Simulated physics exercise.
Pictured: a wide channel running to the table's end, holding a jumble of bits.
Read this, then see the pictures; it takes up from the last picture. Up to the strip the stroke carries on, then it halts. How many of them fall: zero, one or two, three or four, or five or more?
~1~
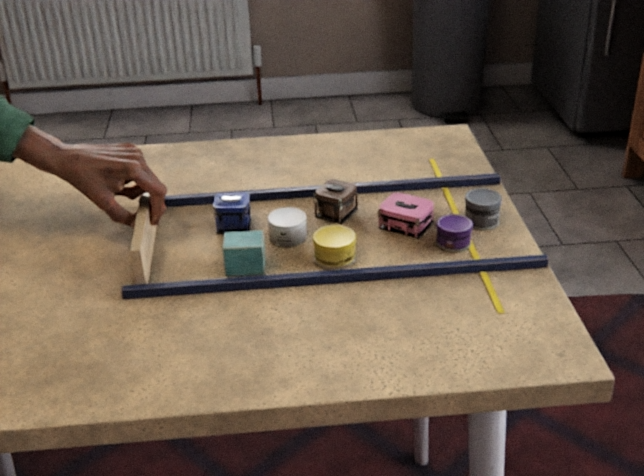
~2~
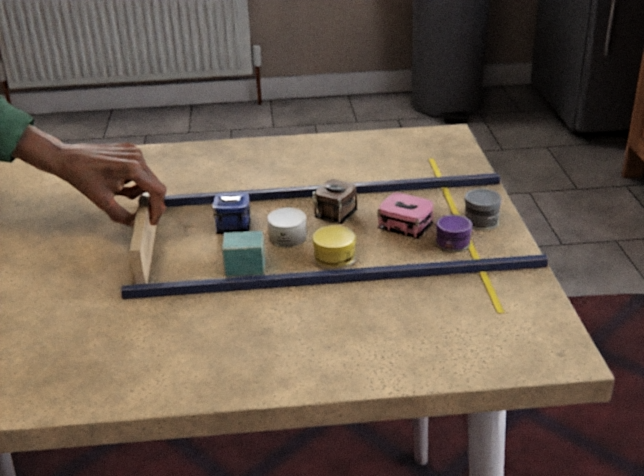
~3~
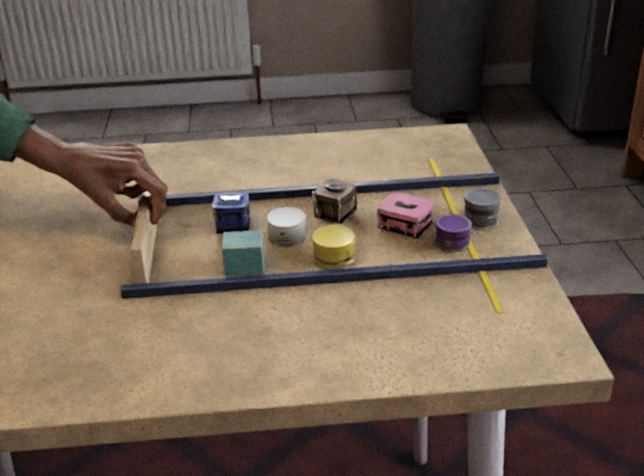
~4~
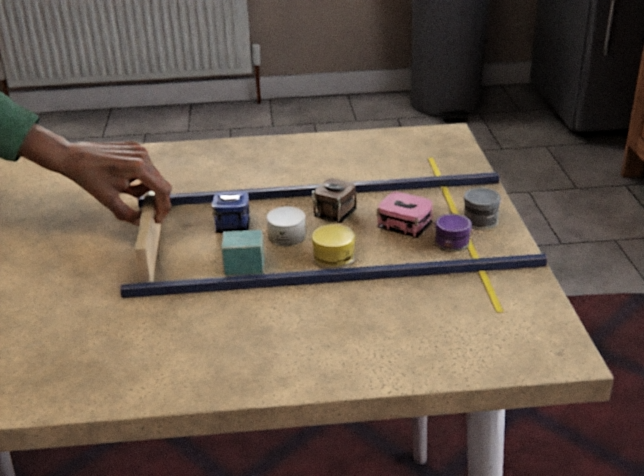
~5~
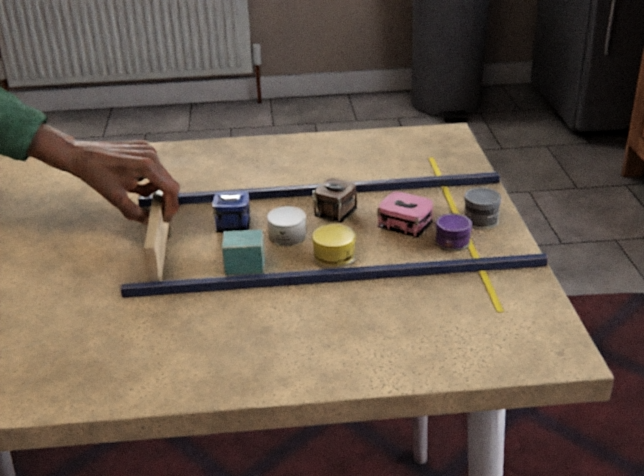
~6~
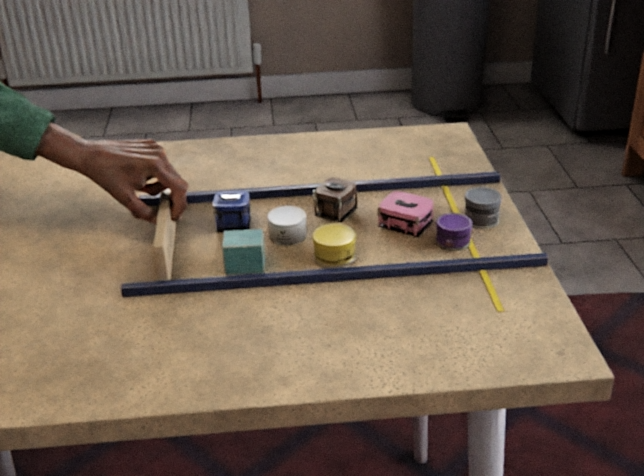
Most likely the drop count will come to one or two.
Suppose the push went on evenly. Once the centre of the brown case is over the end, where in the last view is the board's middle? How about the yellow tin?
(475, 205) and (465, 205), more or less.
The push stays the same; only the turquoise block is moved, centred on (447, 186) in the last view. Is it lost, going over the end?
That one drops down.
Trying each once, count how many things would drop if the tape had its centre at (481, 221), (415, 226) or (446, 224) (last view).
The counts would be 5, 0 and 2.
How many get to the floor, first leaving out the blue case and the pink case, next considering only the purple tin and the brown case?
The number is 1 for the first case and 1 for the second.
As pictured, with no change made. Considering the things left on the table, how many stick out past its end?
Result: 3.
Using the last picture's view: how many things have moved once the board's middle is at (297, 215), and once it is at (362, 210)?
The first count is 5, and then it's 7.
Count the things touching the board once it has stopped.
It's 3.
A little later, none off yet; grey pot at rest near (482, 208); purple tin at rest near (454, 232); pink case at rest near (406, 214).
Next, none off yet; grey pot at rest near (482, 208); purple tin at rest near (454, 232); pink case moving near (414, 214).
Later still, none off yet; grey pot shifted about its own width near (510, 204); purple tin shifted well along near (516, 226); pink case shifted about its own width near (475, 212).
When it is over, the number that fall off is one or two; down, purple tin and grey pot.
